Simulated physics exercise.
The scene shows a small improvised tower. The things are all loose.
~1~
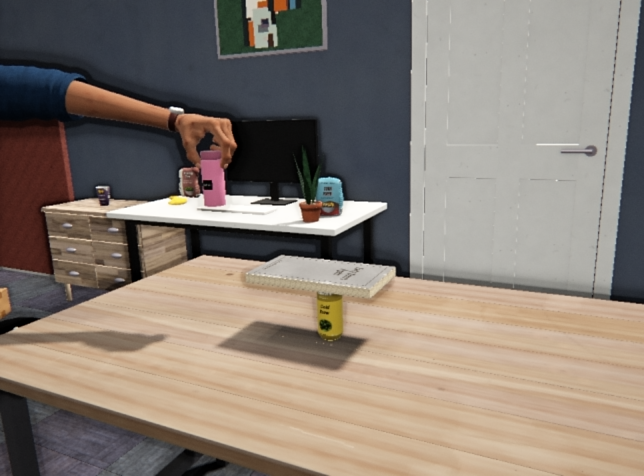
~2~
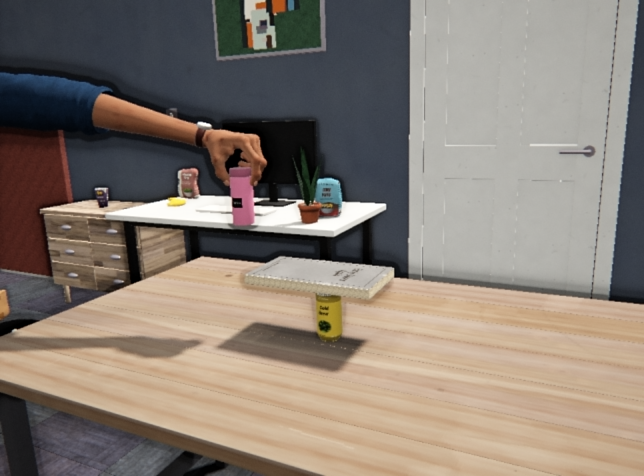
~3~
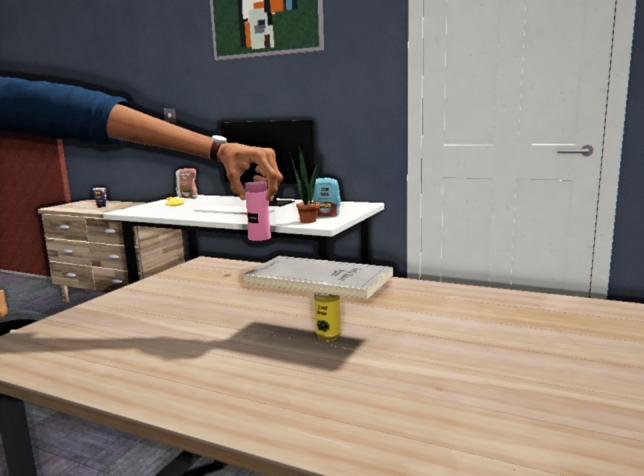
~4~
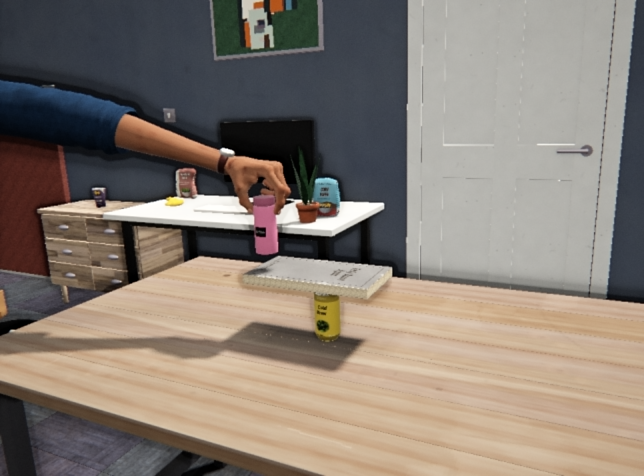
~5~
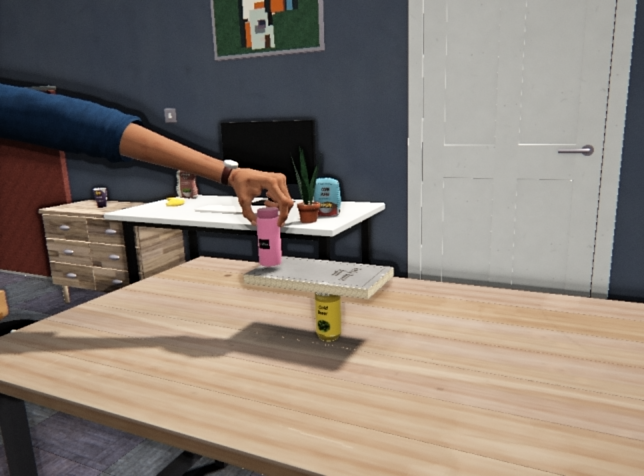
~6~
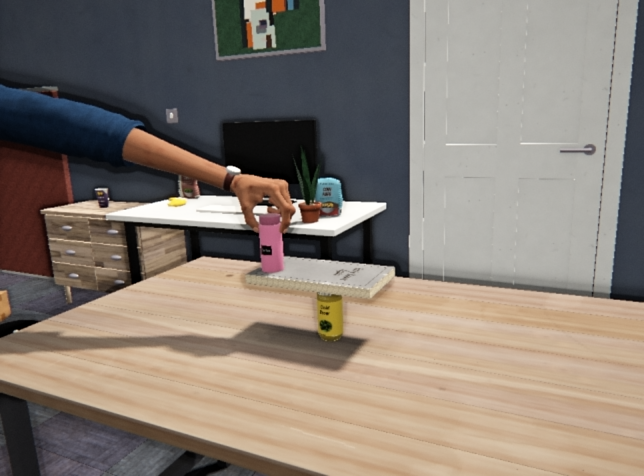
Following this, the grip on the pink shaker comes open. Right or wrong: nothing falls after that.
Wrong.
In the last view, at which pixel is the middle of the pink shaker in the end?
Around (229, 311).
Then, 0.40 s on from there, pink shaker now fallen; grey book turned 42° from how it was put.
Then, 0.50 s on from there, grey book turned 54° from how it was put.
Then, 0.70 s on from there, grey book now fallen; yellow can turned 73° from how it was put.
Then, 0.80 s on from there, yellow can now fallen.
In the end, fallen, yellow can, grey book and pink shaker. At the end, from the last picture's camera, pink shaker near (229, 311). The stack loses its balance.
